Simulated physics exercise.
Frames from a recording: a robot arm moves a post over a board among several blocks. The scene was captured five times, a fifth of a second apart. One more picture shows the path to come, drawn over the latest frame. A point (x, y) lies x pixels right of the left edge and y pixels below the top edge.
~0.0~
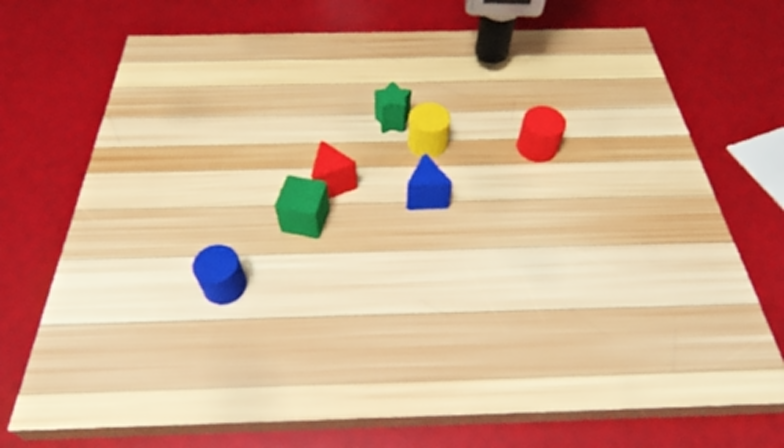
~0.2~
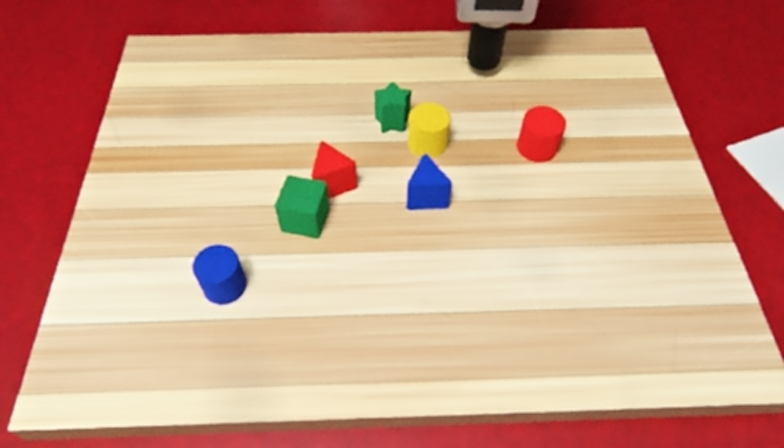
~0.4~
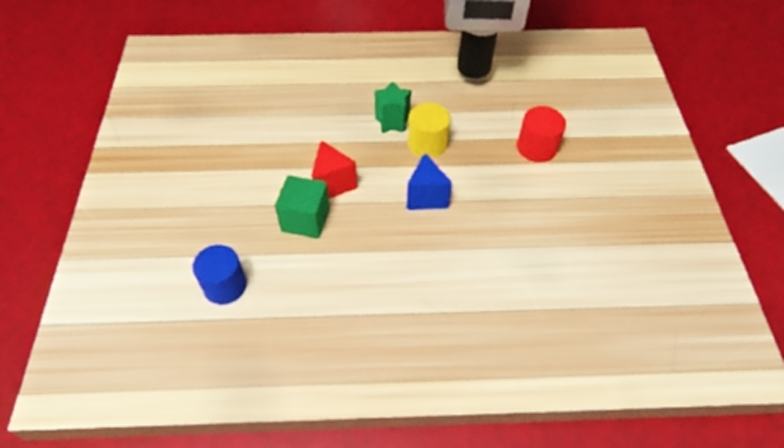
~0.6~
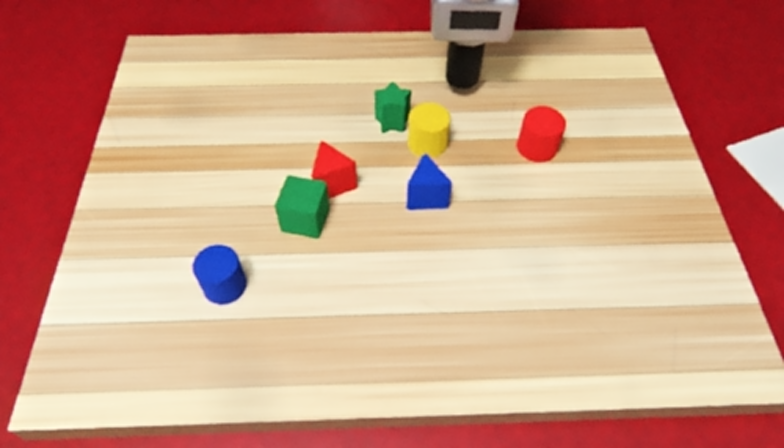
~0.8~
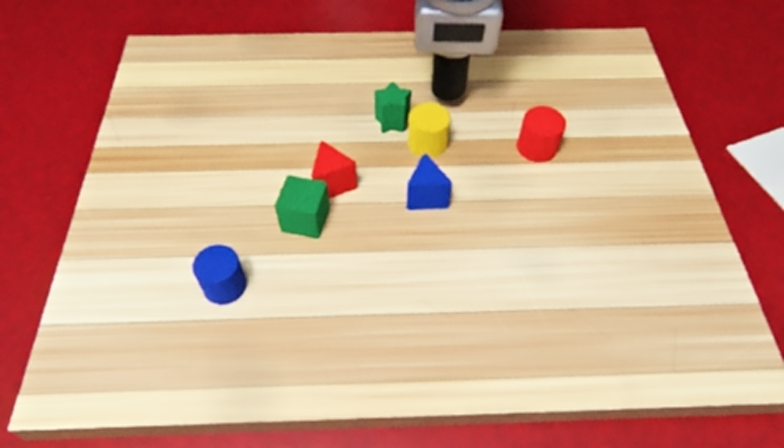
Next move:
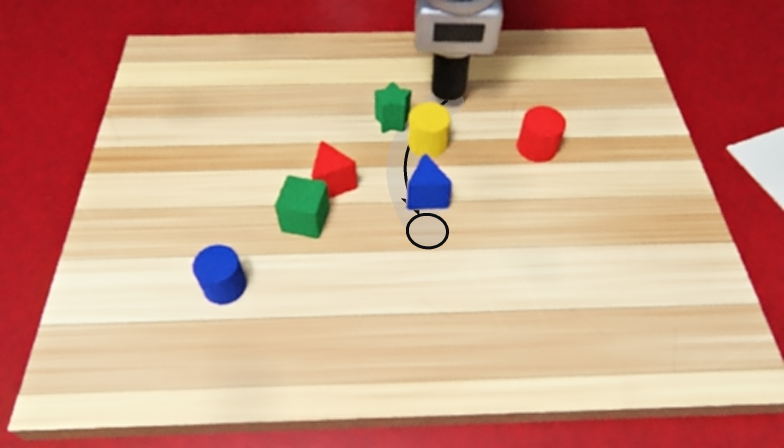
A black post on a robot arm slid slowly down and to the left from the top of the wooden board, nearing the yellow cylinder and green star, while all the colored blocks stayed still.
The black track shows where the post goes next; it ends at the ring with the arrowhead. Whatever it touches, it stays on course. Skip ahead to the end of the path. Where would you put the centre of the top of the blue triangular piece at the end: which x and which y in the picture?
At the end it should sit near (468, 232).
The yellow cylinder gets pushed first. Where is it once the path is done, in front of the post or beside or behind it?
It will get left beside or behind the post.
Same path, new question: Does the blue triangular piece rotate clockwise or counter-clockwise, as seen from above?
In a top view, it turns clockwise.
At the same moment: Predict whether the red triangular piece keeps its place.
Undisturbed, or as good as.
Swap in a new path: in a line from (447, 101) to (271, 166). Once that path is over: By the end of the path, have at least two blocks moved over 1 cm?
No, I don't think so.
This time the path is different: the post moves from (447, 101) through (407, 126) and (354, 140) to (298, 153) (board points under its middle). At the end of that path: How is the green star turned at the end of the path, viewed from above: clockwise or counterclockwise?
Clockwise from above.
Drawn move, from (447, 101) via (415, 135) and (406, 181), ending at (427, 231).
On the path given first. One third of the way, post at (415, 123); green star at (379, 100), turned 45° clockwise; yellow cylinder at (425, 137).
Two thirds of the way, post at (407, 170); green star at (378, 102), turned 60° clockwise; blue triangular piece at (450, 204), turned 75° clockwise; yellow cylinder at (443, 174).
At the end, post at (429, 220); red triangular piece still; green star at (378, 102), turned 60° clockwise; blue triangular piece at (468, 232), turned 80° clockwise; yellow cylinder at (472, 198).
